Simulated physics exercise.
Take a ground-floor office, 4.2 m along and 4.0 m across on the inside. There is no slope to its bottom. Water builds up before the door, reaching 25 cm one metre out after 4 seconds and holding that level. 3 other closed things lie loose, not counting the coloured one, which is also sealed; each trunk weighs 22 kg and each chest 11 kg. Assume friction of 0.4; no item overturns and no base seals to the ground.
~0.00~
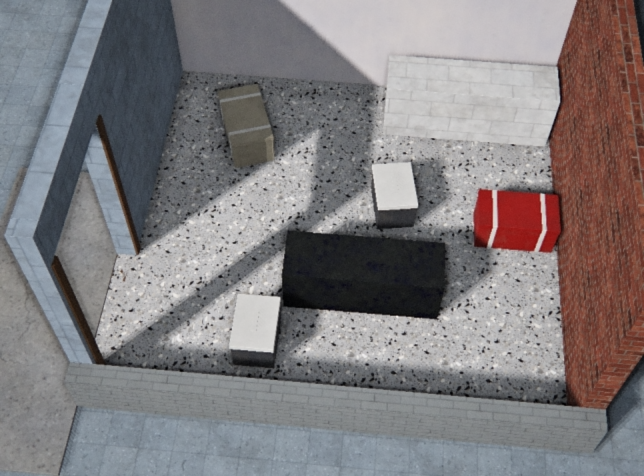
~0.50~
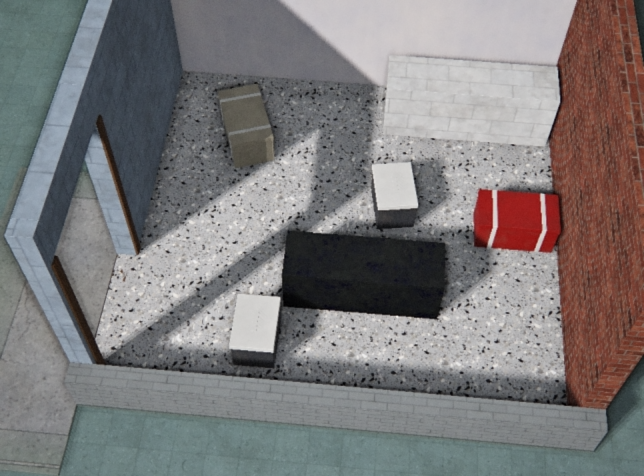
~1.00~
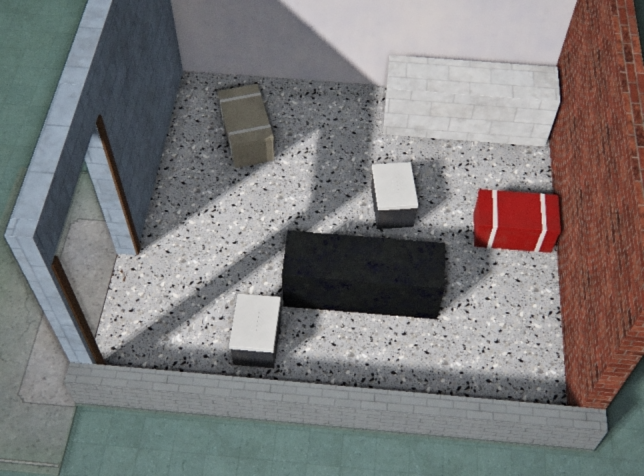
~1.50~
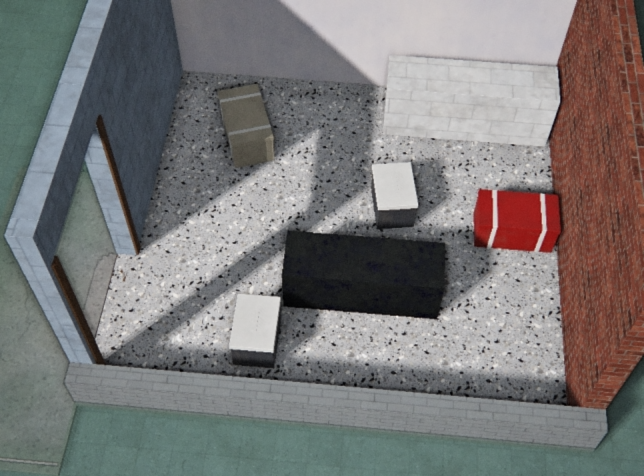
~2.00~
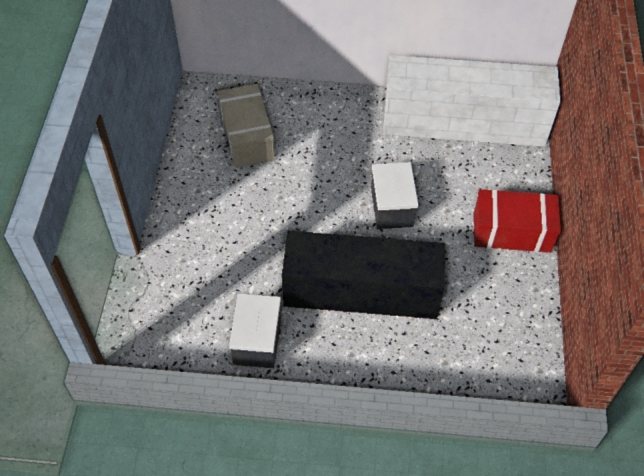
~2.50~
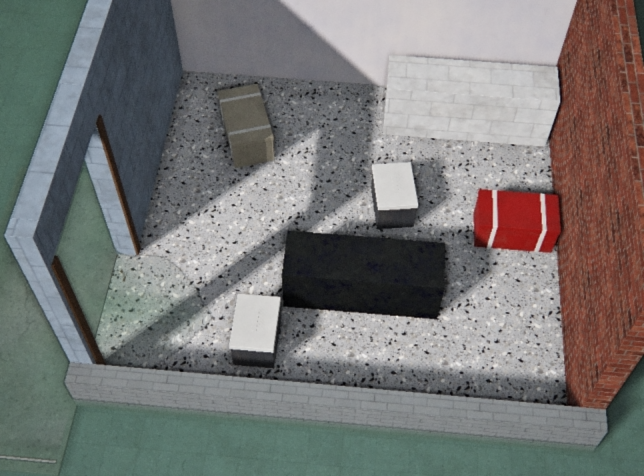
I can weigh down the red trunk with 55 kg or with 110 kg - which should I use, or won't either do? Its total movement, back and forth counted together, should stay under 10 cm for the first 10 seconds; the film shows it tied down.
Go with the heavier one.
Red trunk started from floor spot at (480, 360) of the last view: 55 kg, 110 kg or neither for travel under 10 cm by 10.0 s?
Result: Heavy passes, light fails.
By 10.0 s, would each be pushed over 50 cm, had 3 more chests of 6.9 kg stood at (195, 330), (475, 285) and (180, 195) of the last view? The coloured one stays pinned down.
In that order: More, past it, short of it.
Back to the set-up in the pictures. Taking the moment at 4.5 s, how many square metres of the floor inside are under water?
About 6.0 m2 is covered.
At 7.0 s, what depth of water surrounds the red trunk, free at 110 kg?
Close to 8 cm deep.
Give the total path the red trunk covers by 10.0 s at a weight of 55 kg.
Some 100 centimetres of travel in total.
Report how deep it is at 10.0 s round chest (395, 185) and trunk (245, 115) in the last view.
Close to 5 and 6 centimetres.
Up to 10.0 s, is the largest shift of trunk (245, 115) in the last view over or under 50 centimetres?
Not that far.
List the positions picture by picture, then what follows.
The first picture shows the red trunk at (519, 210) rests on the ground; water covers 0.0 m2; 0 of 4 have shifted.
The second picture shows the red trunk at (519, 210), on the bottom; 0.0 m2 under water; 0 of 4 have shifted.
The third picture shows the red trunk at (519, 210), on the bottom; water covers 0.0 m2; 0 of 4 have shifted.
The fourth picture shows the red trunk at (519, 210) rests on the ground; 0.0 m2 under water; 0 of 4 have shifted.
The fifth picture shows the red trunk at (519, 210) rests on the ground; water covers 0.1 m2; 0 of 4 have shifted.
The sixth picture shows the red trunk at (519, 210), on the bottom; 0.8 m2 under water; 0 of 4 have shifted.
After 3.5 s the red trunk would be 0 cm from its start with 55 kg and 0 cm from its start with 110 kg; 0 cm of water round it then.
After 4.5 s the red trunk would be 0 cm from its start with 55 kg and 0 cm from its start with 110 kg; 0 cm of water round it then.
After 7.0 s the red trunk would be 2 cm from its start with 55 kg and 0 cm from its start with 110 kg; 8 cm of water round it then.
After 10.0 s the red trunk would be 87 cm from its start with 55 kg and 0 cm from its start with 110 kg; 13 cm of water round it then.
